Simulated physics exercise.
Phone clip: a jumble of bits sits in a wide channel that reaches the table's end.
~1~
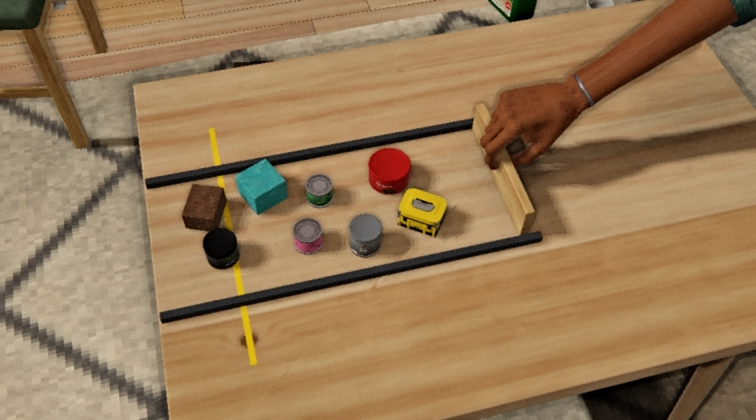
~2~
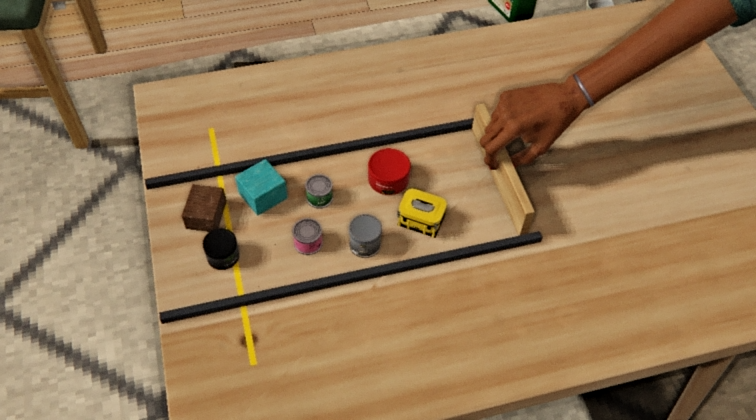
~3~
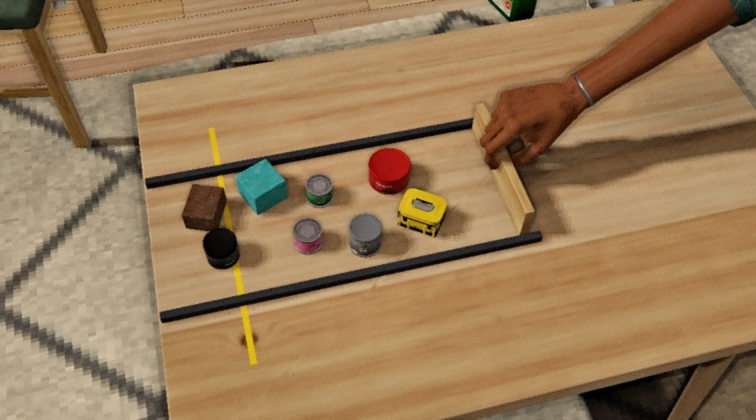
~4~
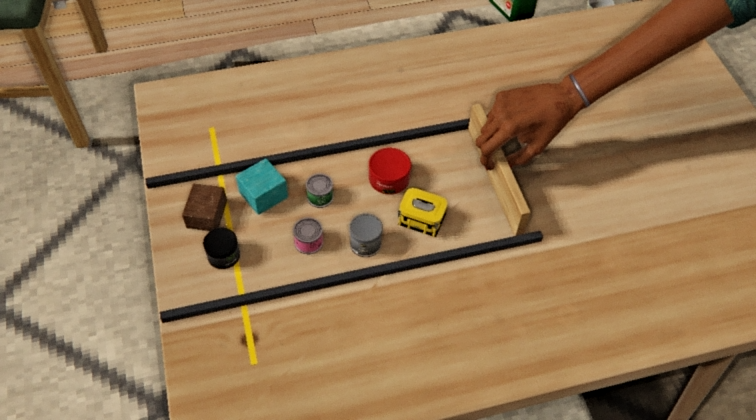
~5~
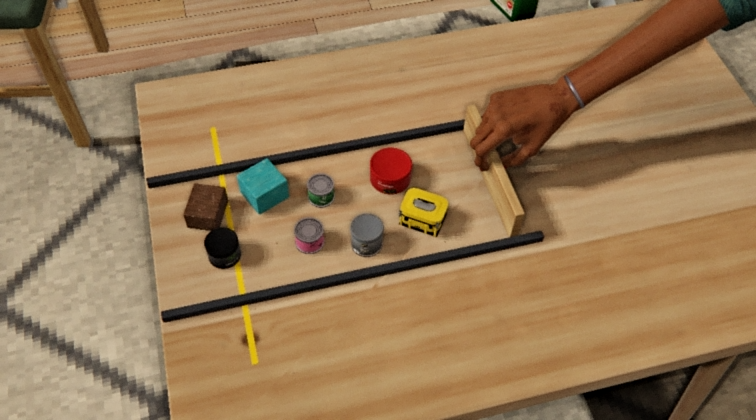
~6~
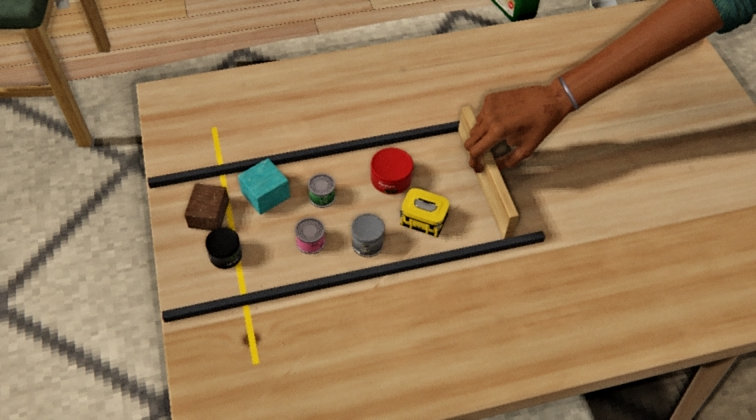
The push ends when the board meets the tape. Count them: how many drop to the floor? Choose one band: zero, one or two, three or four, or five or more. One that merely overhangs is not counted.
One or two.
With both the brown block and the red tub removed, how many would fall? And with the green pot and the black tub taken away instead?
0, then 1.
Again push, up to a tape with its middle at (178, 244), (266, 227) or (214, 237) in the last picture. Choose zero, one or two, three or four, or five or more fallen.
Taking the tapes one at a time, the count is five or more, then no fall at all, then 1 or 2.
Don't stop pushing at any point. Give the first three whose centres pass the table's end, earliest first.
Order: Brown block, then black tub, then turquoise block.
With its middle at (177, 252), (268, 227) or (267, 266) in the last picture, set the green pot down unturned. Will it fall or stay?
Each try in turn, the green pot is gone, then is safe, then is safe.
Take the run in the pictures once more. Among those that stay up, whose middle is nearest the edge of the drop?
It's the black tub.
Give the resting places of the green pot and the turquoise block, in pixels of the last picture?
The first sits around (181, 234), while the other sits around (171, 196).
Early on, none off yet; brown block at rest near (207, 207); black tub at rest near (224, 249); turquoise block at rest near (264, 187).
A while later, none off yet; brown block moving near (203, 208); black tub at rest near (224, 249); turquoise block travelled about its own width near (240, 185).
Finally, the number that fall off is one or two; lost, brown block.
